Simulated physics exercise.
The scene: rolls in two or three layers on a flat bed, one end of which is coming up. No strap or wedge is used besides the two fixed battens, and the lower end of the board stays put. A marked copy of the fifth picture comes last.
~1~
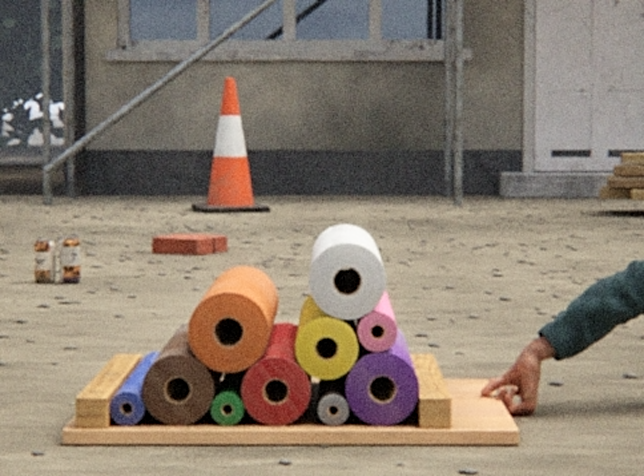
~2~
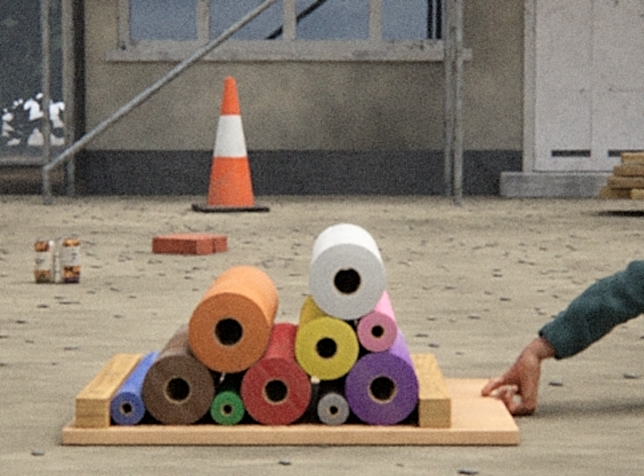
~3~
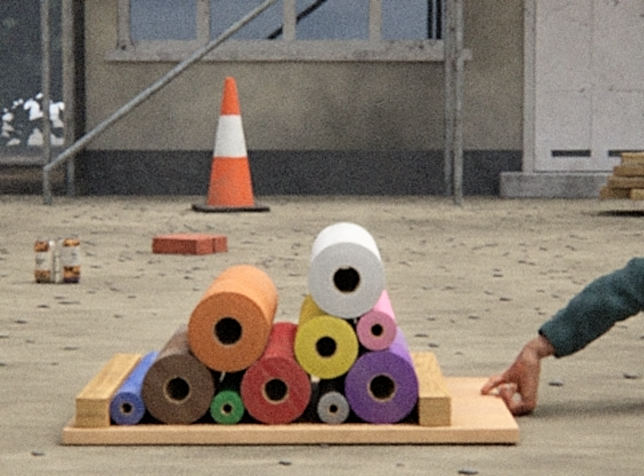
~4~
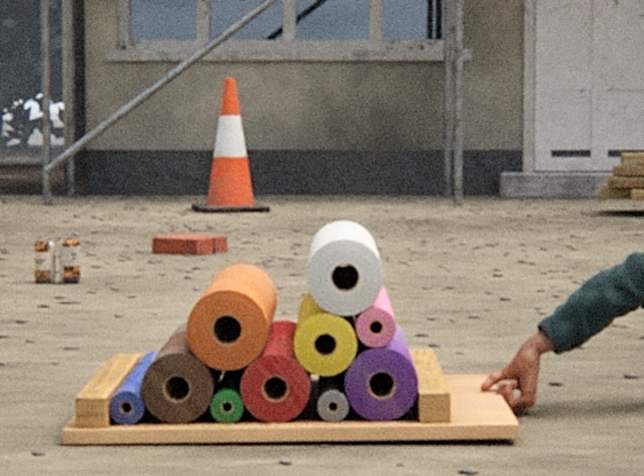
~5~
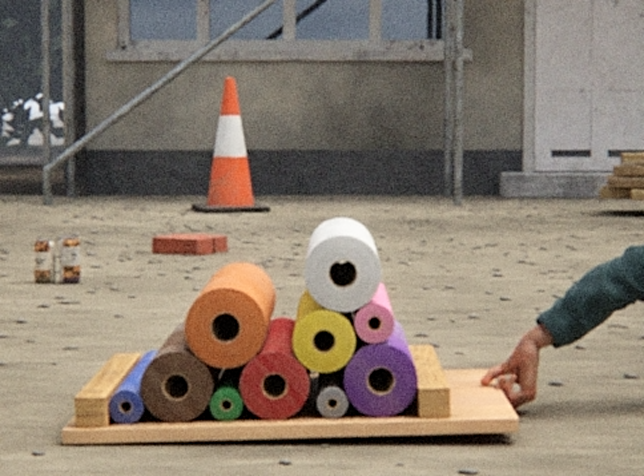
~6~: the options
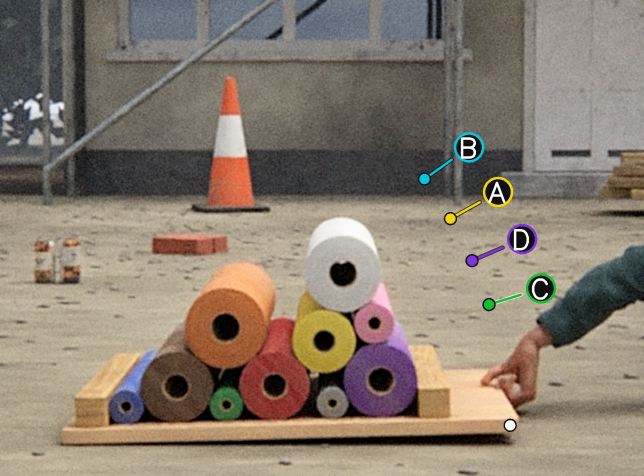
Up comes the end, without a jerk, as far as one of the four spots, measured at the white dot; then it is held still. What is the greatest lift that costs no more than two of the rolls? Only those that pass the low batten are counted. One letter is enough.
The last mark within the limit is B.
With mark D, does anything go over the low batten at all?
No, at D.
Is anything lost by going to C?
No.
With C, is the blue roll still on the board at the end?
Yes.
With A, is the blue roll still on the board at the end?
Yes.
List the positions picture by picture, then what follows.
In the first picture, yellow roll (327, 348); pink roll (378, 332); white roll (347, 281).
In the second picture, white roll (347, 281); board (294, 395).
In the third picture, board (294, 394); purple roll (382, 387); pink roll (377, 330); grey roll (333, 409).
In the fourth picture, board (294, 392); blue roll (127, 407); brown roll (177, 388).
In the fifth picture, board (293, 390); blue roll (126, 407); brown roll (176, 387).
On the marked copy, A at (451, 219); B at (424, 179); C at (489, 305); D at (472, 261); the white dot at (510, 426).
With B. Early on, board at 22°.
Further on, board at 35°.
At the end, board at 35°, two over the low batten (orange, white).
As for the rest, A none over the low batten; C none over the low batten; D none over the low batten.
